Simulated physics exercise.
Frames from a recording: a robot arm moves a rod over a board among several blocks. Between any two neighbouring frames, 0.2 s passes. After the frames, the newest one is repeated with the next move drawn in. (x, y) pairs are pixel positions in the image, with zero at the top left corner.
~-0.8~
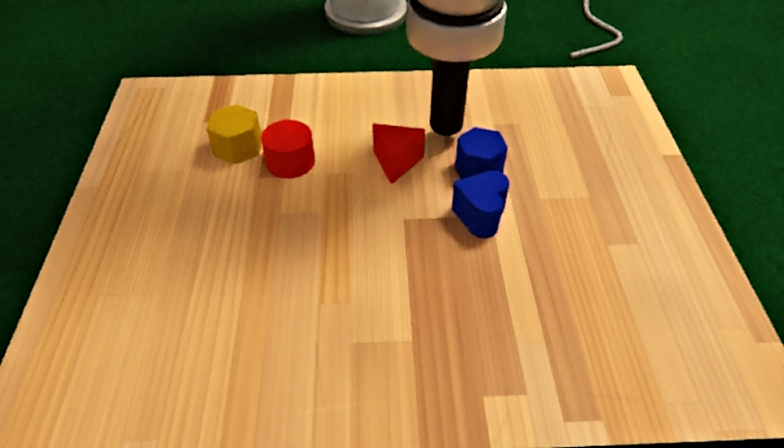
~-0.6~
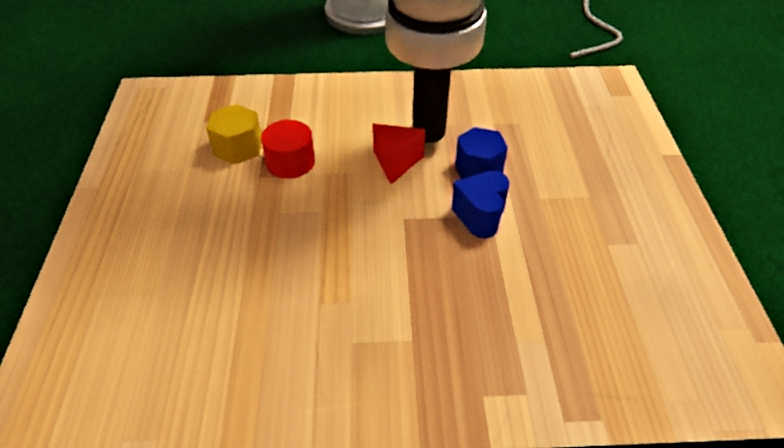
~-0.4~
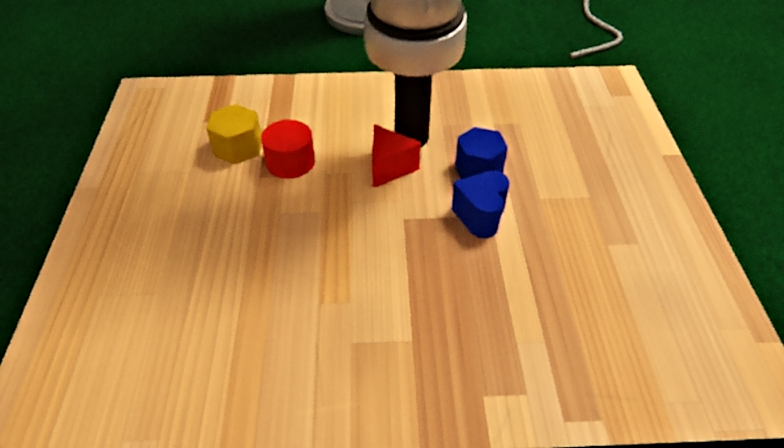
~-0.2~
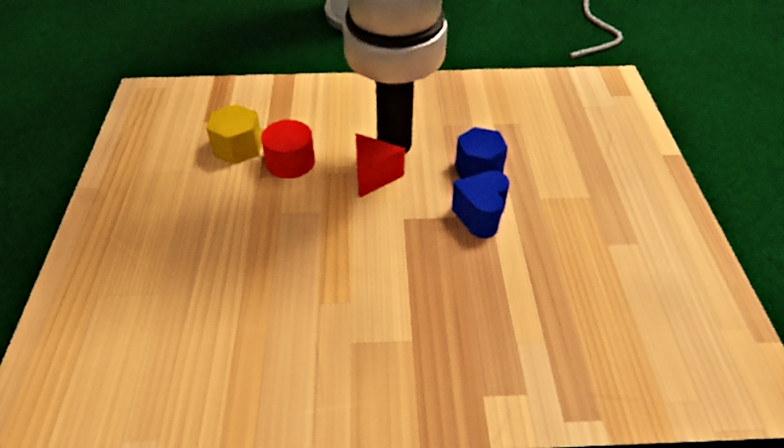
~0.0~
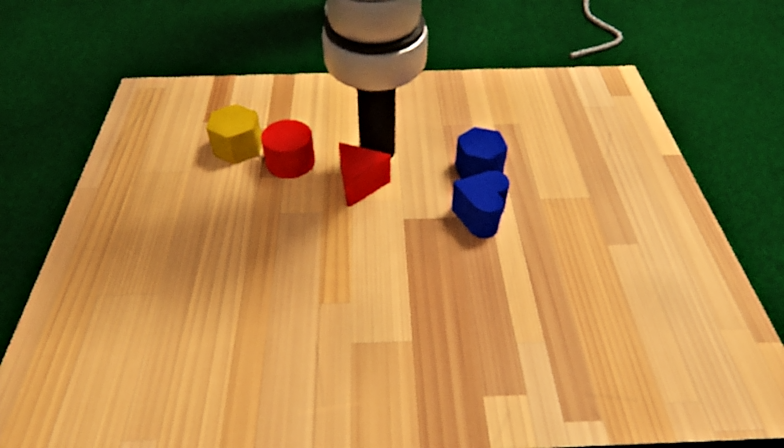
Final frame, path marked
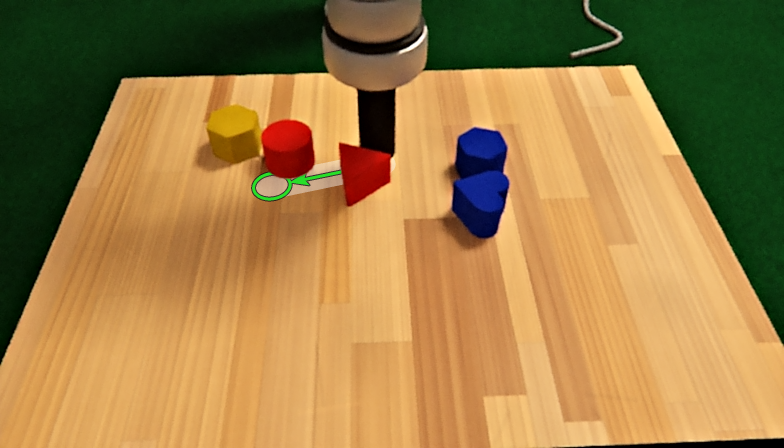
In the video, a robot arm moves a black rod leftward over a wooden board holding five blocks, then pushes the red three-sided block left and slightly toward the viewer, while the yellow, red round and blue blocks stay still.
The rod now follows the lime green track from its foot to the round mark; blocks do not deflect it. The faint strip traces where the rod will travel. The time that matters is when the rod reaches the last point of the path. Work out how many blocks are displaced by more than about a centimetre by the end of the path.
A group of three or more is moved.
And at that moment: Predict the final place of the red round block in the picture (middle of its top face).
It should be at (257, 131) by then.
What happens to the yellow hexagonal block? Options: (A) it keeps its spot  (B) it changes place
It's B.
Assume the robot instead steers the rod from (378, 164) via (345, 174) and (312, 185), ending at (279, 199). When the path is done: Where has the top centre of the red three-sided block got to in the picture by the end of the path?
By then it is at (338, 177).
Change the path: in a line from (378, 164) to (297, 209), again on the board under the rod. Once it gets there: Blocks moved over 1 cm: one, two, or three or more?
Looking at the path, I think only one of the blocks ends up more than 1 cm away.
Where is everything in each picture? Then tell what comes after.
The first picture shows rod's lower end at (446, 126); yellow hexagonal block at (232, 120); red round block at (286, 135); red three-sided block at (396, 136); blue hexagonal block at (483, 142).
The second picture shows rod at (429, 133); blocks still.
The third picture shows rod at (412, 140); red three-sided block at (389, 141).
The fourth picture shows rod at (395, 147); red three-sided block at (373, 150).
The fifth picture shows rod at (378, 153); yellow hexagonal block at (232, 120); red round block at (286, 135); red three-sided block at (359, 158); blue hexagonal block at (483, 142).
Drawn move, from (378, 164) directly to (272, 186).
On the path given first. One third of the way, rod at (341, 161); red three-sided block at (344, 169), turned 25° anticlockwise.
Two thirds of the way, rod at (306, 168); red round block at (273, 133); red three-sided block at (342, 171), turned 35° anticlockwise.
At the end, rod at (270, 175); yellow hexagonal block at (222, 113), turned 20° anticlockwise; red round block at (257, 131); red three-sided block at (342, 171), turned 35° anticlockwise; blue hexagonal block still.
